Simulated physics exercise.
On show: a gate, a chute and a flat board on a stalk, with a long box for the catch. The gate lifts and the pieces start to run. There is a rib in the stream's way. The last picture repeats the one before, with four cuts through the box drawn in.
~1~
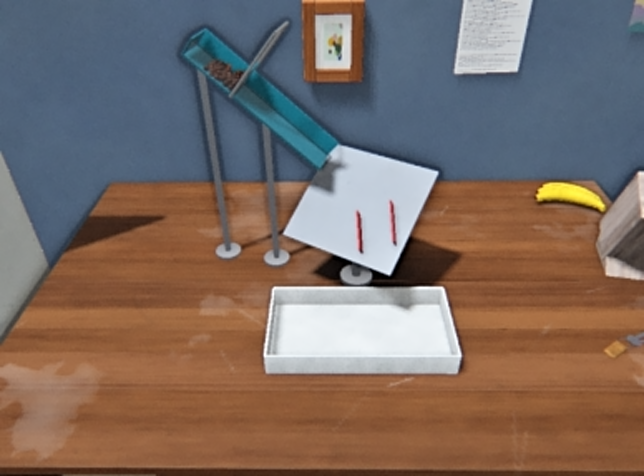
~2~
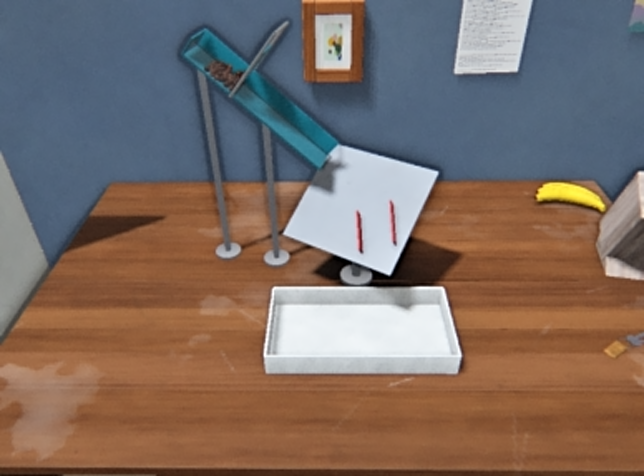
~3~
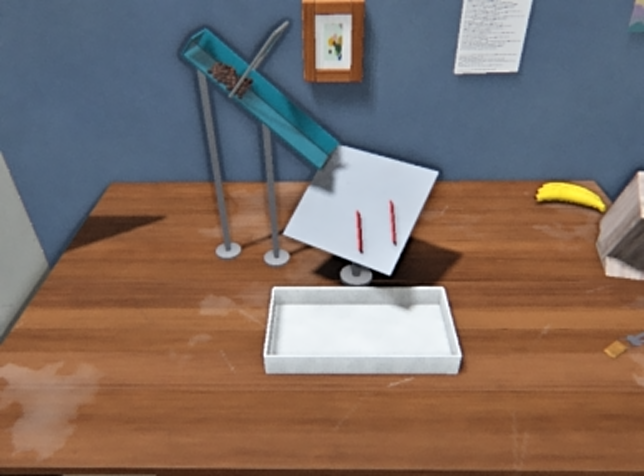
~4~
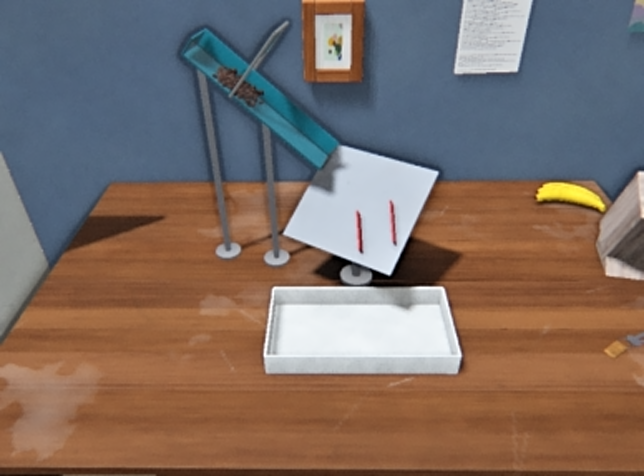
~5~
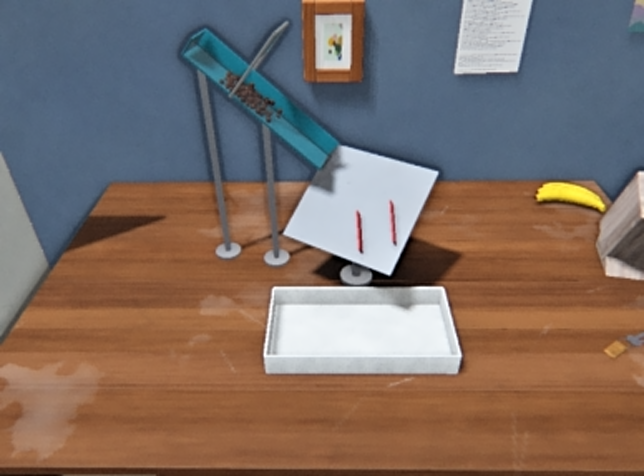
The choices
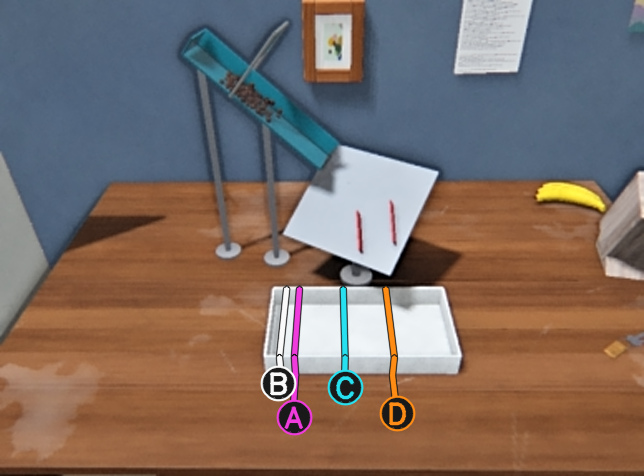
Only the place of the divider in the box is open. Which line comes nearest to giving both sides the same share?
Use line C.
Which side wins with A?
More lands on the right.
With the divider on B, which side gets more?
The right side.
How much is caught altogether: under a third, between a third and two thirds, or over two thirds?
It is over two thirds.
On the marked copy, line A crosses the front rim at (294, 356); line B crosses the front rim at (279, 356); line C crosses the front rim at (345, 356); line D crosses the front rim at (394, 356).
With A, of what is caught, a small part on the left of the divider, nearly all on the right.
With B, of what is caught, a stray few on the left of the divider, nearly all on the right.
With C, of what is caught, about half on the left of the divider, about half on the right.
With D, of what is caught, nearly all on the left of the divider, a stray few on the right.
